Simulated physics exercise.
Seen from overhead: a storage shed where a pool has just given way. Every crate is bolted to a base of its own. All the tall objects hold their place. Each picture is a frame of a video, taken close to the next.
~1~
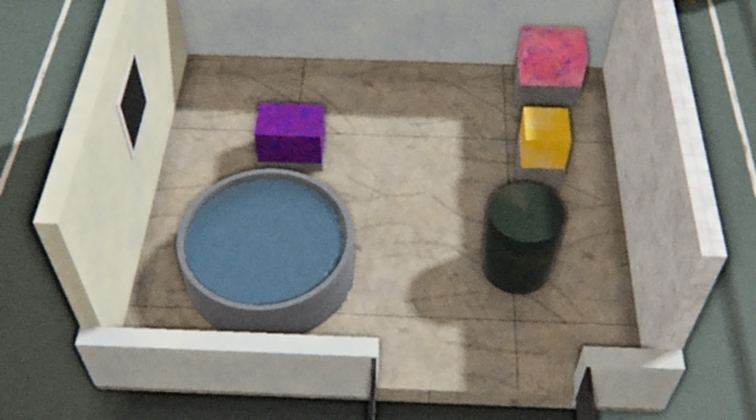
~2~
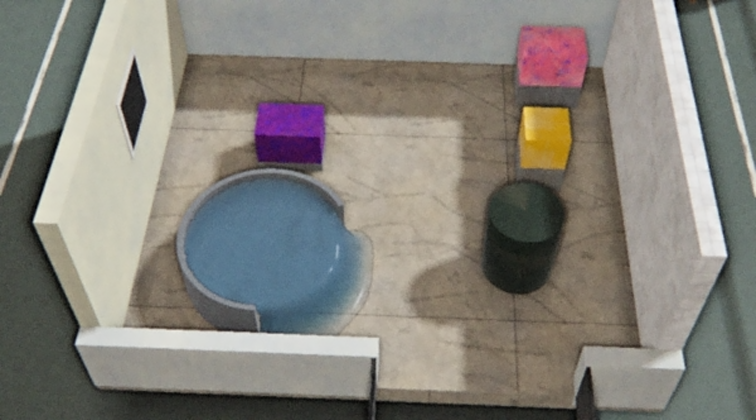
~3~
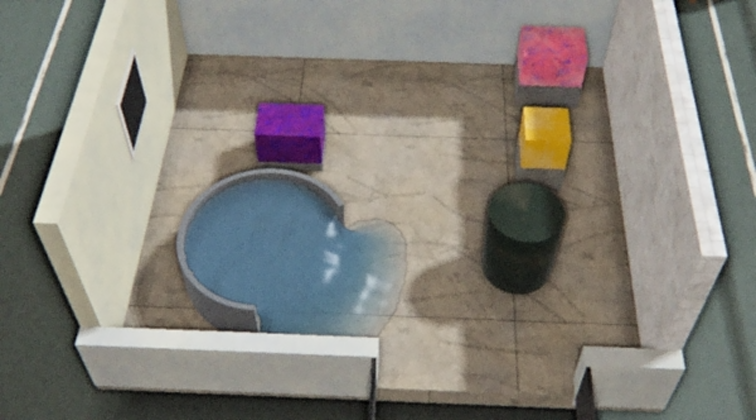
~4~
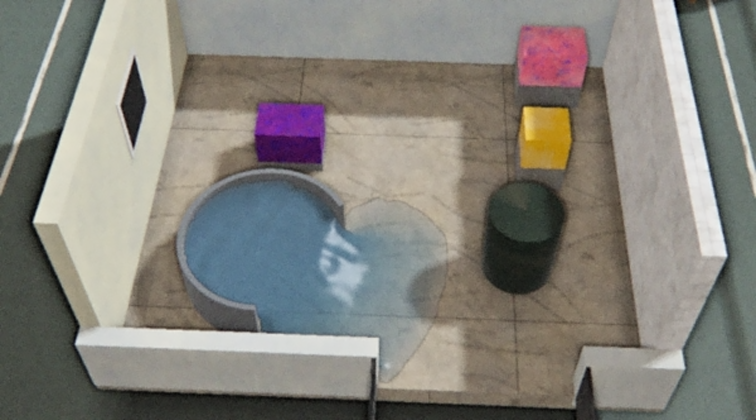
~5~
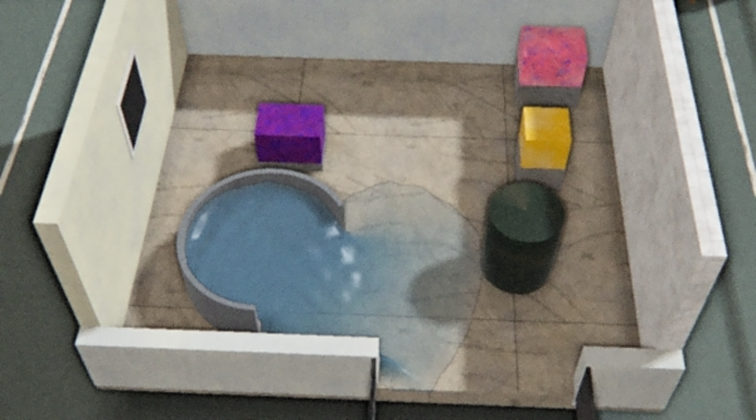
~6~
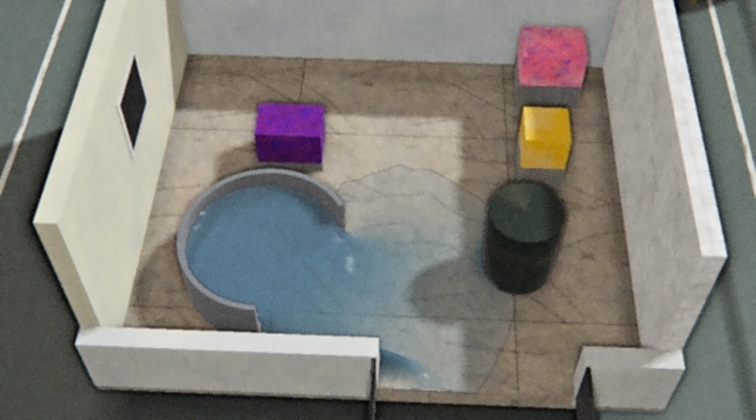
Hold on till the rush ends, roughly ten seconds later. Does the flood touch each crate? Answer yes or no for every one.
Purple crate: No; pink crate: No; yellow crate: No.
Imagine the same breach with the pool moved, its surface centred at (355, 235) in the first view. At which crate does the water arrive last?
The purple one.
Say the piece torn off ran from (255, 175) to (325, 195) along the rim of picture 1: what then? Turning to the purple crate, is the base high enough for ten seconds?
Purple crate: Overtopped.
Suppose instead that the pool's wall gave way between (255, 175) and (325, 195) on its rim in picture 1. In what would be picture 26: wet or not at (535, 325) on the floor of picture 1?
At that spot: Parched.
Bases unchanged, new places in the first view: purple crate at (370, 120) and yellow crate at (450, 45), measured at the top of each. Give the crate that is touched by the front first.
Going by the pictures, it's the purple one.
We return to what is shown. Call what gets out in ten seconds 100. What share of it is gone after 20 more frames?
Something close to 55 percent by that point.
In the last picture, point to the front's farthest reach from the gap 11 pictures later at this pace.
Close to (601, 141), I think.
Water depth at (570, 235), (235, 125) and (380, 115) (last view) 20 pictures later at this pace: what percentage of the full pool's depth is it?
Roughly 10, 0 and 0 per cent, in turn.
A moment on, water covers 35 % of the floor; the purple crate not reached, the pink crate not reached, the yellow crate water round its plinth.
Next, water covers 45 % of the floor; the purple crate not reached, the pink crate water round its plinth, the yellow crate water round its plinth.
Then, water covers 65 % of the floor; the purple crate not reached, the pink crate water round its plinth, the yellow crate water round its plinth.
Later, water covers 95 % of the floor; the purple crate water round its plinth, the pink crate water round its plinth, the yellow crate water round its plinth.
In the end, water covers 100 % of the floor; the purple crate stayed above the water, the pink crate stayed above the water, the yellow crate stayed above the water.
